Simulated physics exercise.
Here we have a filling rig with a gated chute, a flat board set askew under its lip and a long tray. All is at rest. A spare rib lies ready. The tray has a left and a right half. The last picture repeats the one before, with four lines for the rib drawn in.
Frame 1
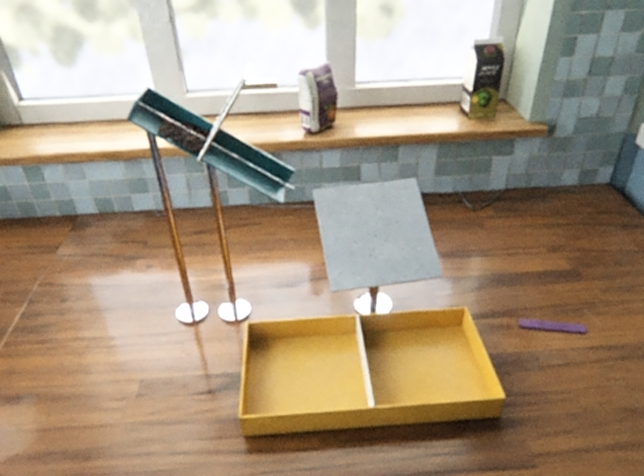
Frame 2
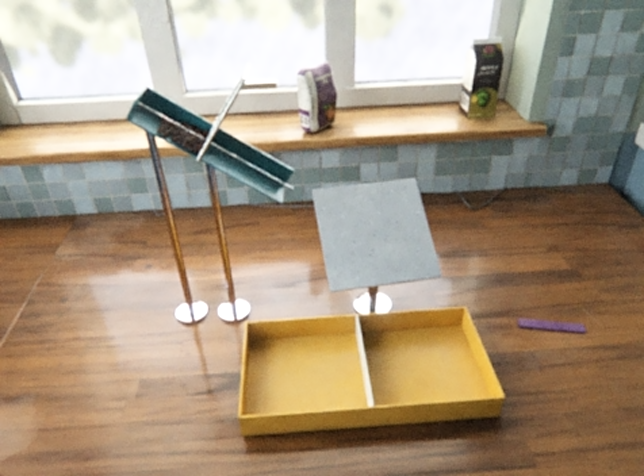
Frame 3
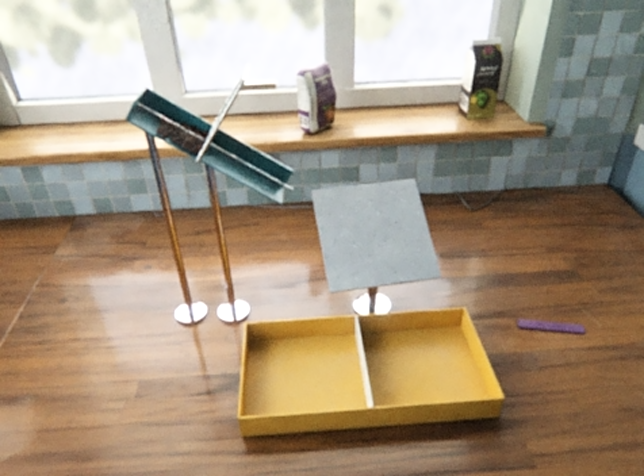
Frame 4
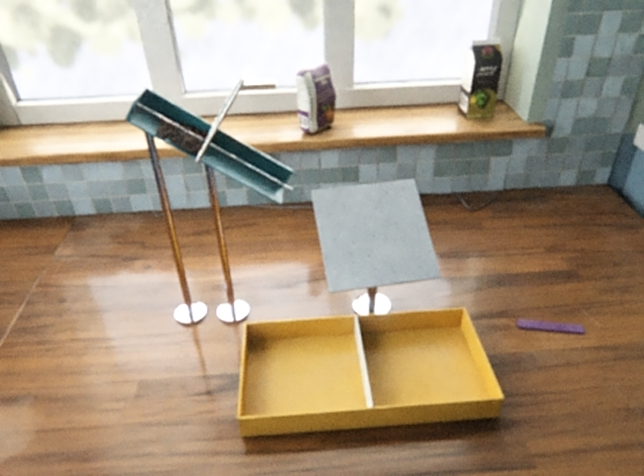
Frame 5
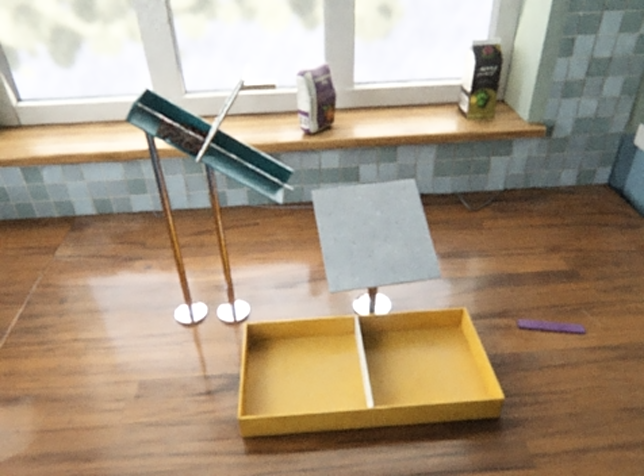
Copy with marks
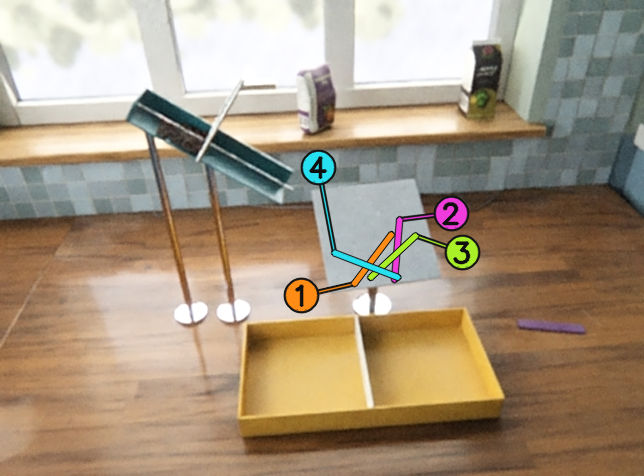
A teal chute stands beside a tilted gray board and yellow divided tray, all motionless.
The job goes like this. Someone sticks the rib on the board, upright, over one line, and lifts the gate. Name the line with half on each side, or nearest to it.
3.
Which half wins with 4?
Right.
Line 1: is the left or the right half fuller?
More lands on the left.
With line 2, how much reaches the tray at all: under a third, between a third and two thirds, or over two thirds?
Line 2 gives over two thirds.
On the marked copy, line 1 from (391, 234) to (354, 283); line 2 from (399, 219) to (394, 279); line 3 from (415, 235) to (370, 277); line 4 from (334, 252) to (397, 277).
If 1 is chosen, of what is caught, the bulk in the left half, a small share in the right.
If 2 is chosen, of what is caught, a small share in the left half, the bulk in the right.
If 3 is chosen, of what is caught, close to two thirds in the left half, close to a third in the right.
If 4 is chosen, of what is caught, a small share in the left half, all but a few in the right.
